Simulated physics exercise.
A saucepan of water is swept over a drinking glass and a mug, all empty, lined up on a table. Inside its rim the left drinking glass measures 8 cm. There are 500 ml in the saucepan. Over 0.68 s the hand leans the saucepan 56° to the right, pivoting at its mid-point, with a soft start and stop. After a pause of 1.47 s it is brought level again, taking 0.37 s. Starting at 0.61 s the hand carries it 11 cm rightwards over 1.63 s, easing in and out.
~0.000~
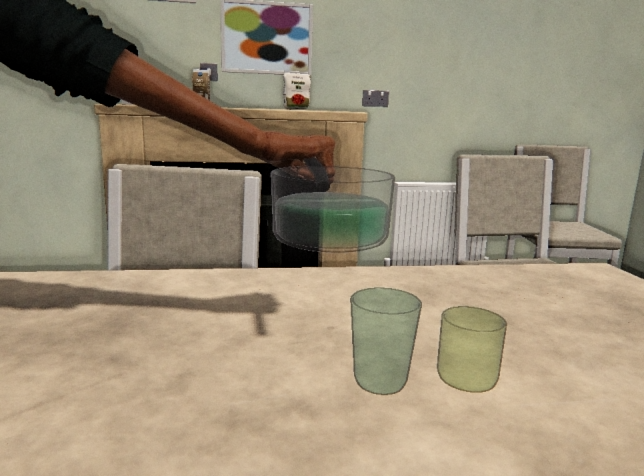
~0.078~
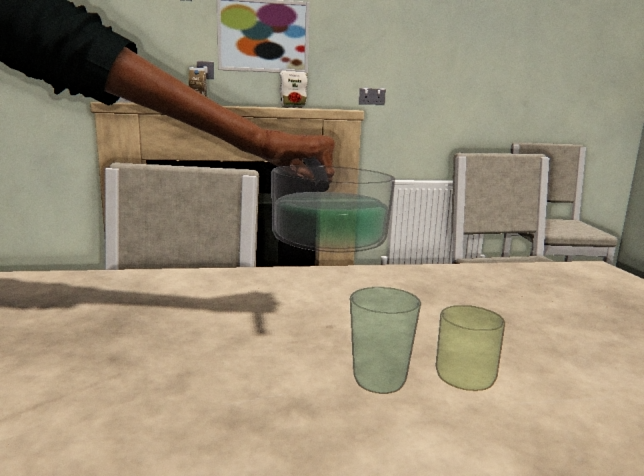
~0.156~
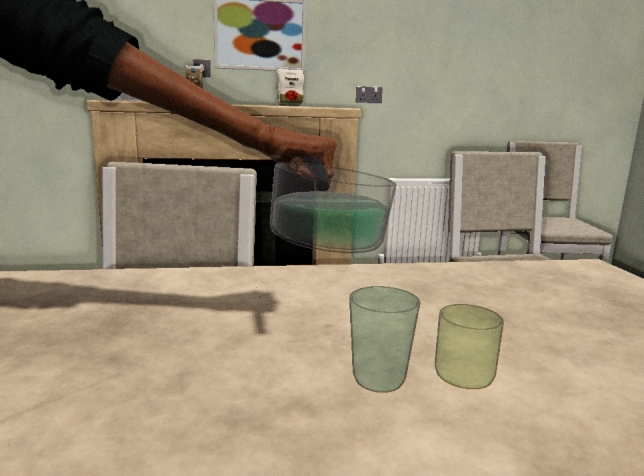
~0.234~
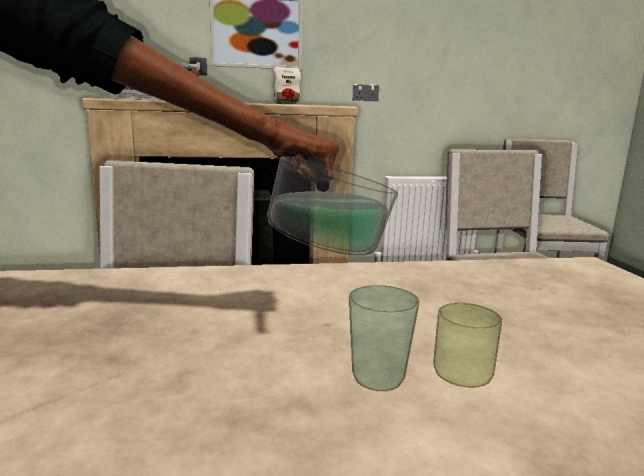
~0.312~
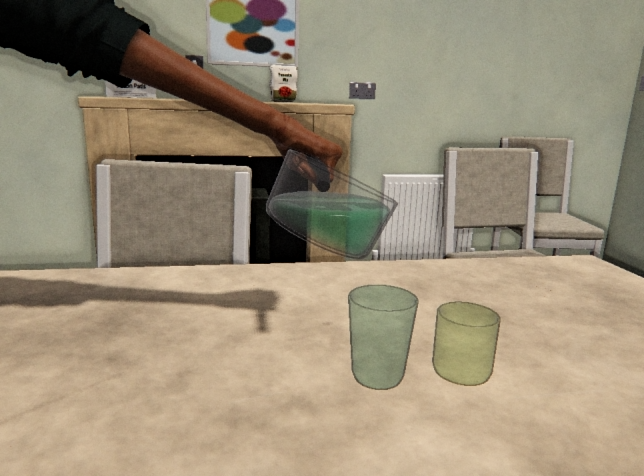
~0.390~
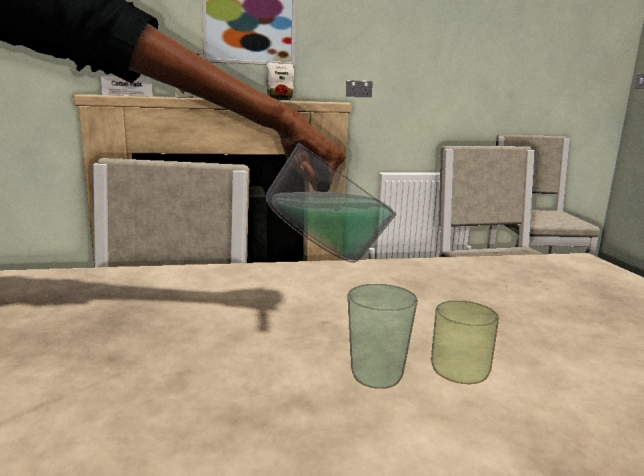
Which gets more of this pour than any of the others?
The right one ends up with the most.
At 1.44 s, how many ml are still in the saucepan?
Some 190 ml.
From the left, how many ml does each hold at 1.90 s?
Roughly 20 ml left, 40 ml right.
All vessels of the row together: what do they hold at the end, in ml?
Some 80 ml.
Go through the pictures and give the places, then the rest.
In the first picture, it leans 0°; its right rim is at (391, 176); the water meets the walls at (275, 201) and (385, 202); the left drinking glass's rim runs from (352, 303) to (419, 301); the right mug's rim runs from (445, 321) to (502, 319).
In the second picture, it leans 2°; its right rim is at (391, 178); the water meets the walls at (275, 201) and (384, 202).
In the third picture, it leans 7°; its right rim is at (392, 183); the water meets the walls at (274, 200) and (384, 203).
In the fourth picture, it leans 15°; its right rim is at (393, 192); the water meets the walls at (273, 201) and (384, 203).
In the fifth picture, it leans 24°; its right rim is at (393, 202); the water meets the walls at (270, 199) and (387, 203).
In the sixth picture, it leans 34°; its right rim is at (391, 212); the water meets the walls at (271, 197) and (388, 204).
After 1.00 s the tilt is 56° and from the left they hold 20 ml, 0 ml, the saucepan 235 ml, and 185 ml is on the table.
After 1.44 s the tilt is 56° and from the left they hold 20 ml, 10 ml, the saucepan 190 ml, and 260 ml is on the table.
After 1.90 s the tilt is 56° and from the left they hold 20 ml, 40 ml, the saucepan 165 ml, and 265 ml is on the table.
After 2.41 s the tilt is 12° and from the left they hold 20 ml, 55 ml, the saucepan 155 ml, and 265 ml is on the table.
In the end from the left they hold 20 ml, 55 ml, the saucepan 155 ml, and 265 ml is on the table.
